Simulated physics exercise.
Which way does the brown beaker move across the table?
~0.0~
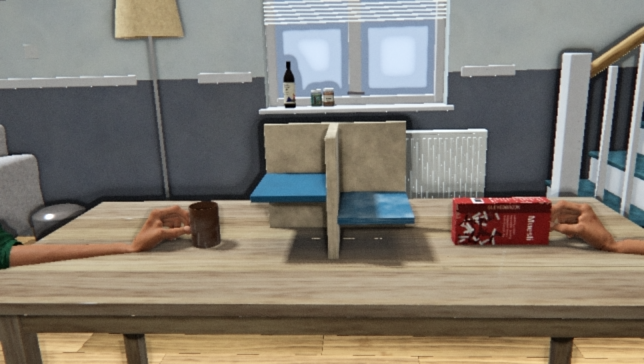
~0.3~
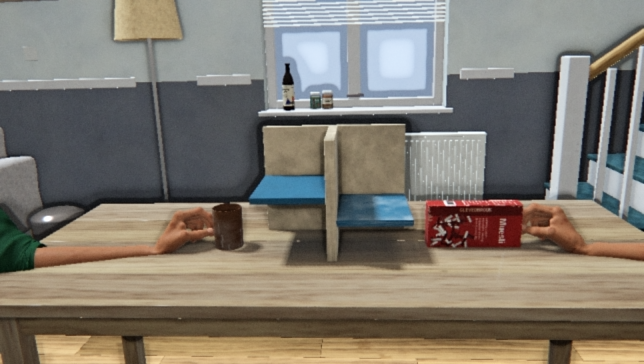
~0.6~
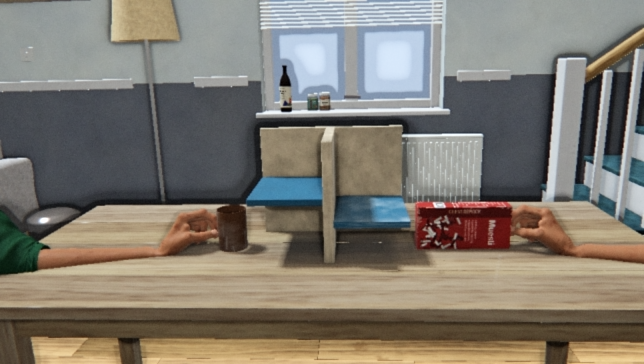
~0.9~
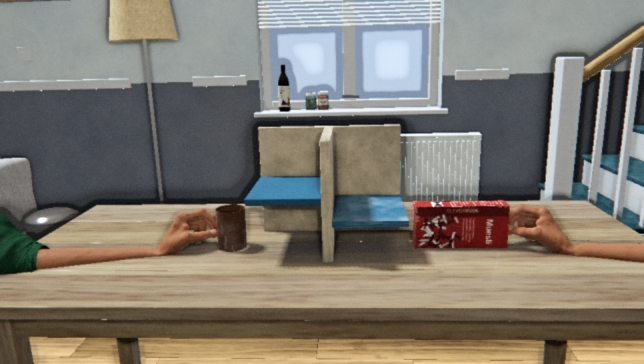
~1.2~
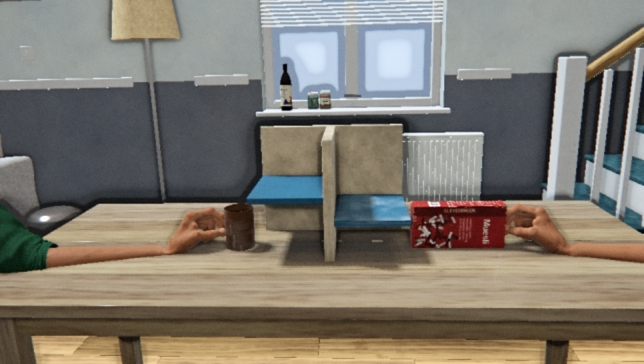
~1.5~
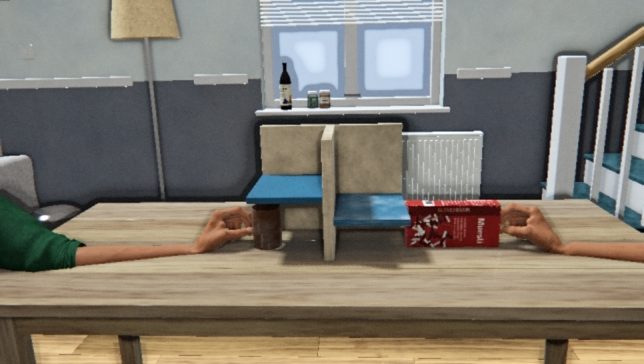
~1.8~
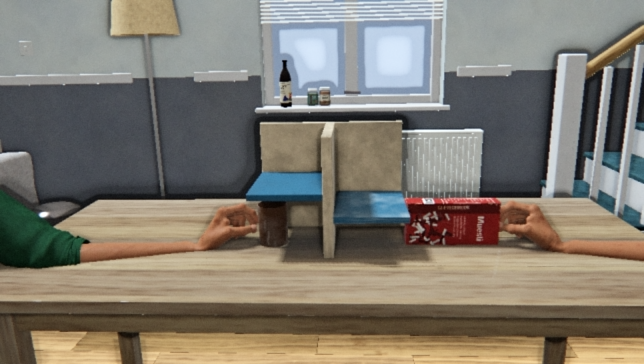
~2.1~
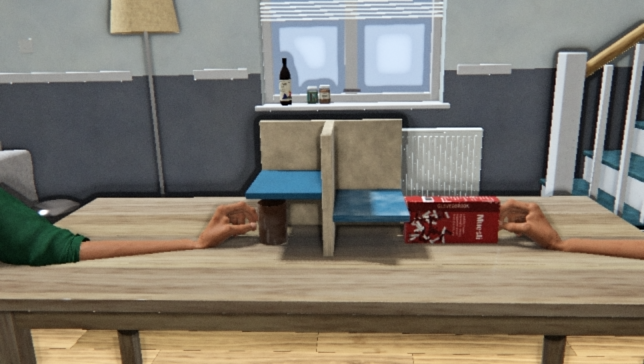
The brown beaker moves to the right, towards the rack and in under the shelf on its left side.
A brown beaker, held upright by a hand in a green sleeve on the left, and a red packet lying on its side, held by a hand on the right, approach a small rack on a wooden table. The rack has a low blue shelf on each side of an upright divider, seen from the front in a room with a window behind. The hands slide the beaker right and the packet left. The packet reaches the edge of the right shelf and stops there. The beaker keeps going and slides in under the left shelf. At the end, the beaker stands beneath its shelf while the packet remains outside.
